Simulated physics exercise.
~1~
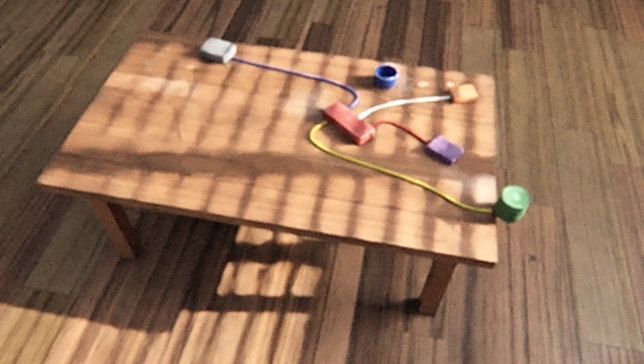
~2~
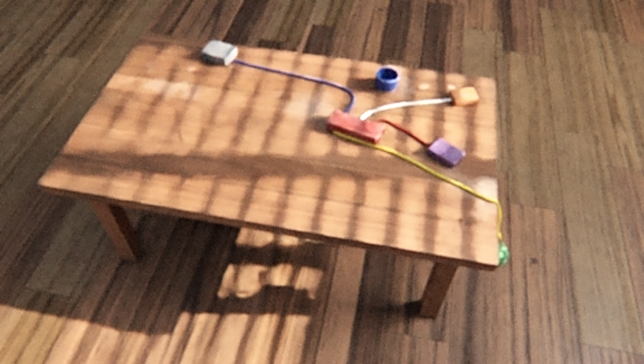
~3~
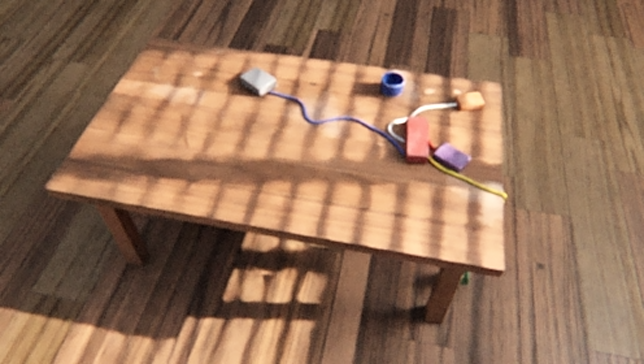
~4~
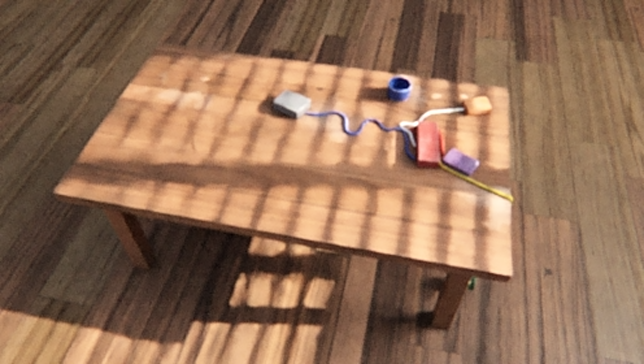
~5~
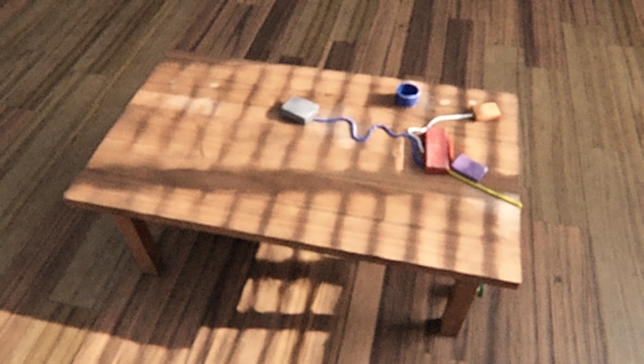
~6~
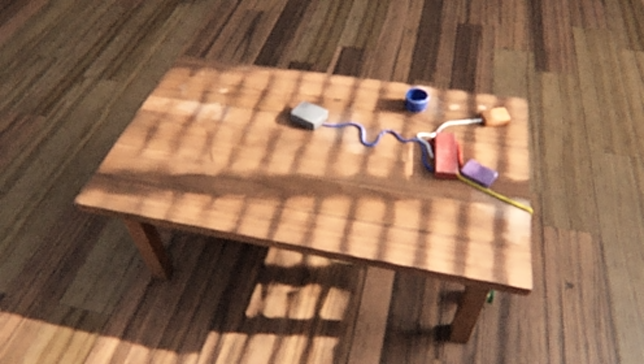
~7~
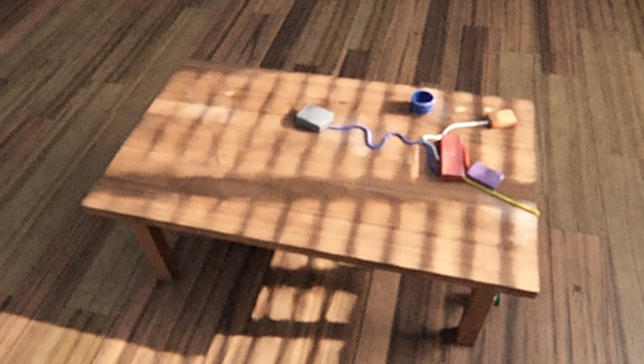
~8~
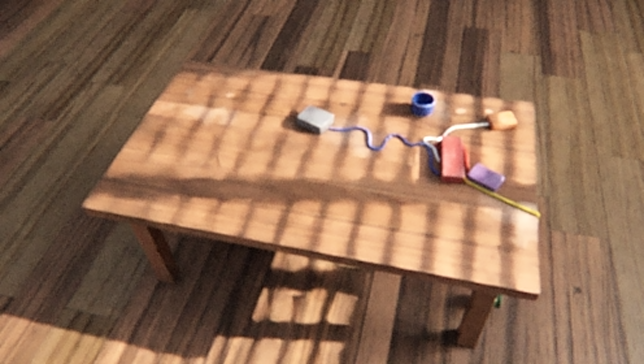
Wooden table with small coloured blocks on cables, the green one dropping off the right edge, dragging the red and grey ones rightward.
